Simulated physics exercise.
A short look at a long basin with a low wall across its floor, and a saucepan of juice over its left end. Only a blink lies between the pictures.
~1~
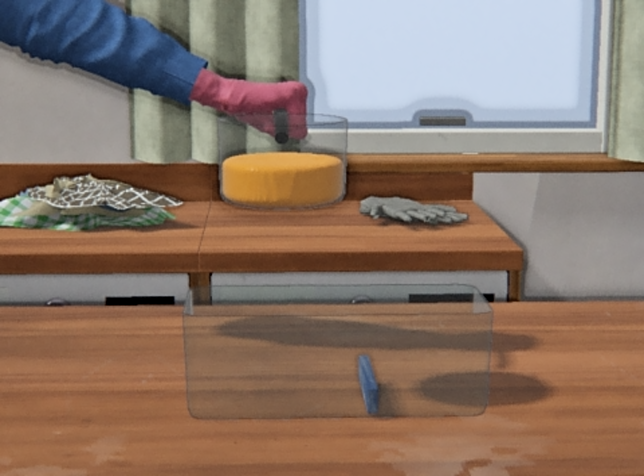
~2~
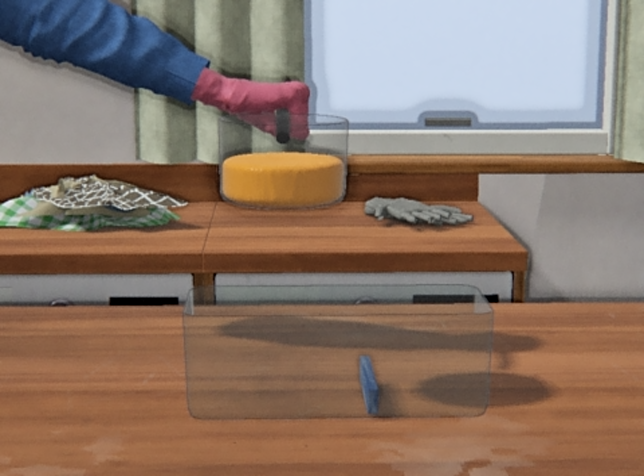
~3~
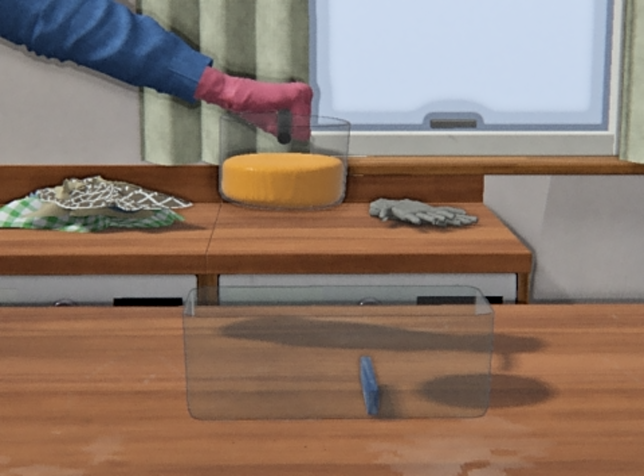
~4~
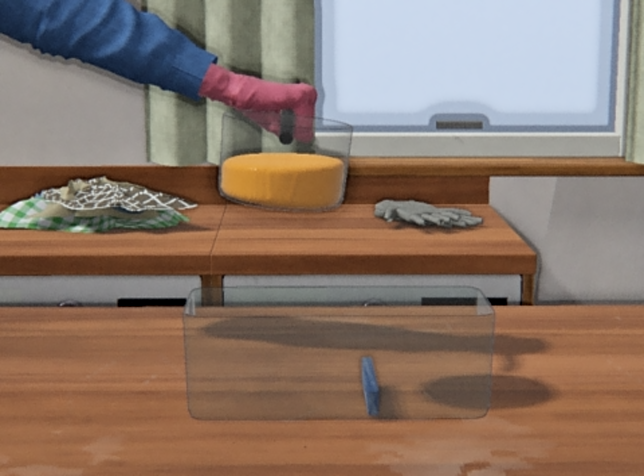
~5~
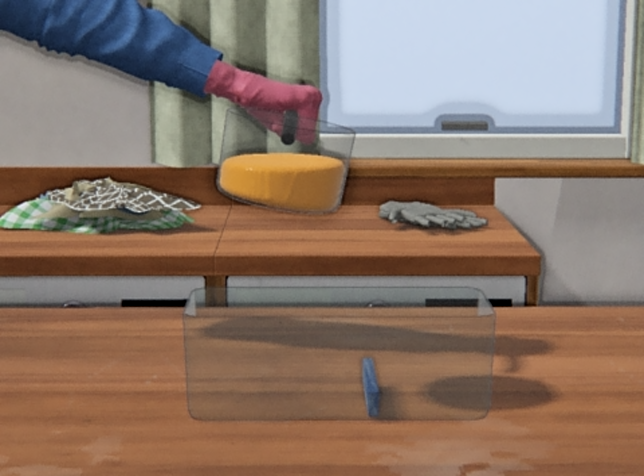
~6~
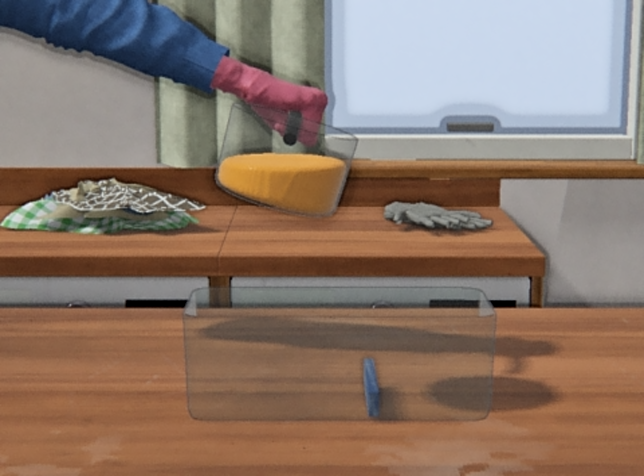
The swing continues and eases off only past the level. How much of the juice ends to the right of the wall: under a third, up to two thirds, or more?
The share right of the wall is over two thirds.
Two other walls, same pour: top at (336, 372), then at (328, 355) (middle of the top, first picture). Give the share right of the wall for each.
Roughly 90 per cent, and 95 per cent.
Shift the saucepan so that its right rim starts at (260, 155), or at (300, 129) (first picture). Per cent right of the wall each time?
In turn 10 and 25 in a hundred.
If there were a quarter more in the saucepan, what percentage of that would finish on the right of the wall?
Roughly 70 in a hundred.
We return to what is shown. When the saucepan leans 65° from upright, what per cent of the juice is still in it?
Roughly 80 in a hundred.
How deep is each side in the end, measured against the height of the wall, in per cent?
The left part 10 per cent, the right part 100.
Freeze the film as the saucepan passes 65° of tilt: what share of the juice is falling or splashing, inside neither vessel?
Some 15 per cent.
A moment on, the saucepan is tipped part way and 82 per cent is still to pour, 0 is left of the wall and 1 right of it.
Next, the saucepan is tipped on its side and 28 per cent is still to pour, 2 is left of the wall and 49 right of it.
Then the saucepan is tipped on its side and 5 per cent is still to pour, 9 is left of the wall and 81 right of it.
Later the saucepan is tipped on its side and 0 per cent is still to pour, 13 is left of the wall and 86 right of it.
Finally, 15 per cent lies left of the wall, 84 right of it and 1 outside.
